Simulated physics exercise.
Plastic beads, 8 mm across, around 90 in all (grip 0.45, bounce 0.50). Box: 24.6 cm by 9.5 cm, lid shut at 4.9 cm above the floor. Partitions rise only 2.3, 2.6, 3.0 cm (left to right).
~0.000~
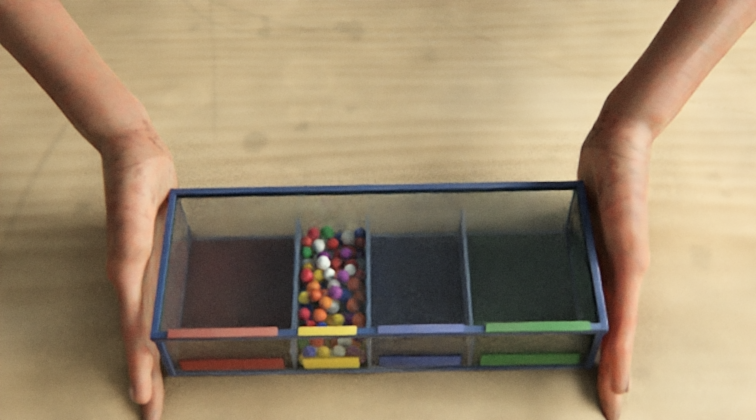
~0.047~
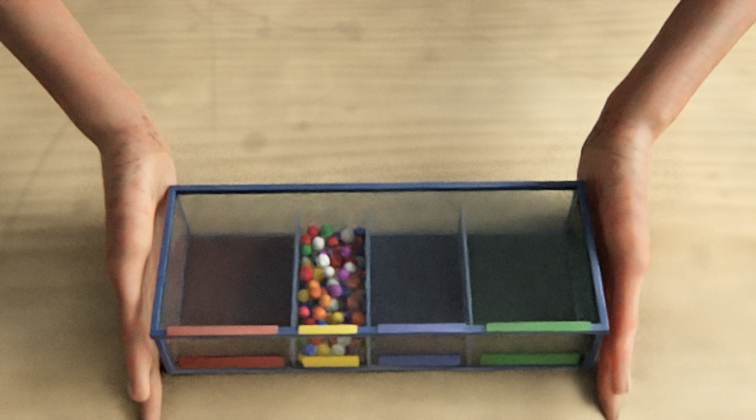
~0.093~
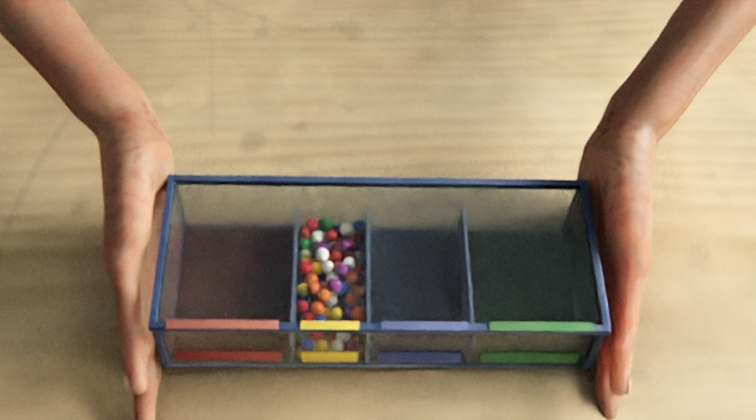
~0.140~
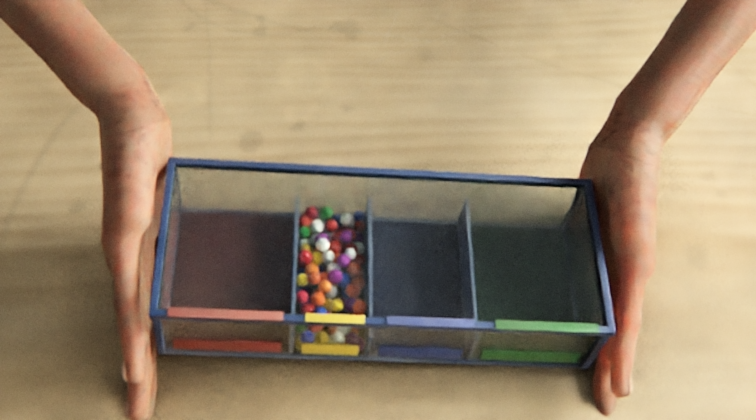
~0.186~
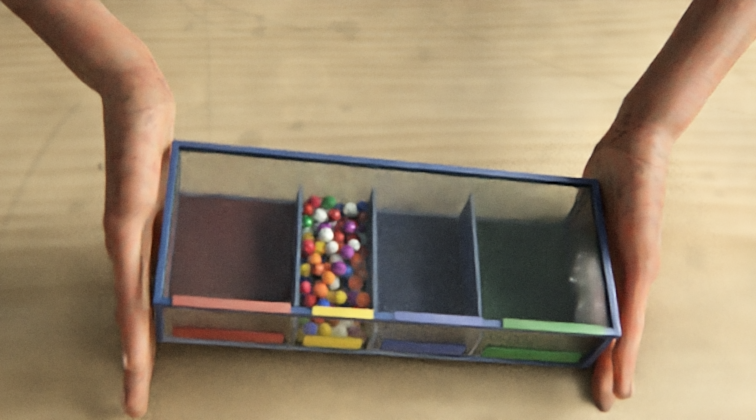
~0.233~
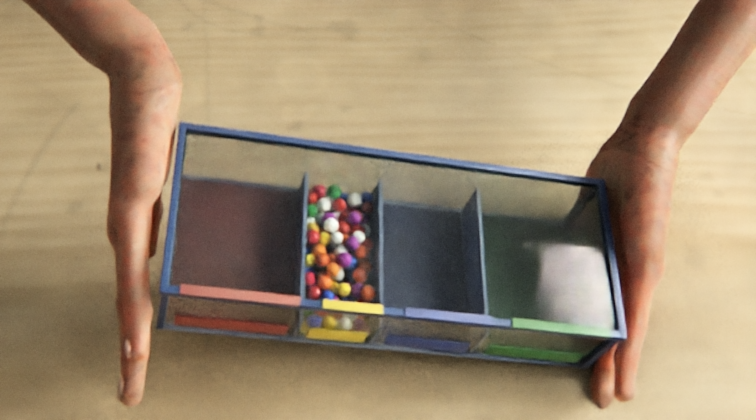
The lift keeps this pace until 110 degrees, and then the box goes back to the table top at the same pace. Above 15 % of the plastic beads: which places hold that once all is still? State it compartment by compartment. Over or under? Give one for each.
Red compartment under; blue compartment under; green compartment over; yellow compartment under.
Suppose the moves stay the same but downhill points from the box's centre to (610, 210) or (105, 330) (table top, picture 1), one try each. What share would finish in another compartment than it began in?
Some 100 and 100 per cent.
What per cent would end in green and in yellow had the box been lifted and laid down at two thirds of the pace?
Green = 100 %; yellow = 0 %.
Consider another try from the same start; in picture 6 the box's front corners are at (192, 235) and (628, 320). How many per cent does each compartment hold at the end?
You'd see red at 0 percent, blue at 0, green at 100 and yellow at 0 percent.
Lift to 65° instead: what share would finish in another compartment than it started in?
It would come to about 10 per cent.
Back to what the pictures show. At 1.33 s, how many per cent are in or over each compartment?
Red 0, blue 35, green 30, yellow 35.
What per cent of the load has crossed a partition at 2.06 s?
Around 100 percent.
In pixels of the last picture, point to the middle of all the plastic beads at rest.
Near (538, 325).
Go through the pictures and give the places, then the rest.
Box tilt 0 degrees, front corners at (159, 334) and (599, 325); yellow 100 %, in the first picture.
Box tilt 1 degrees, front corners at (158, 331) and (600, 326), in the second picture.
Box tilt 3 degrees, front corners at (157, 323) and (602, 327), lowest corner right front, in the third picture.
Box tilt 7 degrees, front corners at (157, 311) and (606, 328), lowest corner right front, in the fourth picture.
Box tilt 11 degrees, front corners at (161, 299) and (612, 330), lowest corner right front, in the fifth picture.
Box tilt 16 degrees, front corners at (168, 287) and (617, 333), lowest corner right front; yellow 100 %. The box's pace is about 90 degrees a second, in the sixth picture.
Then, at 1.33 s, tilt 110 degrees; blue 35 %, green 30 %, yellow 35 %.
After 2.06 s, tilt 49 degrees; green 100 %.
After 2.82 s, tilt 0 degrees; green 100 %.
In the end, at 3.3 s, red 0 %, blue 0 %, green 100 %, yellow 0 %.
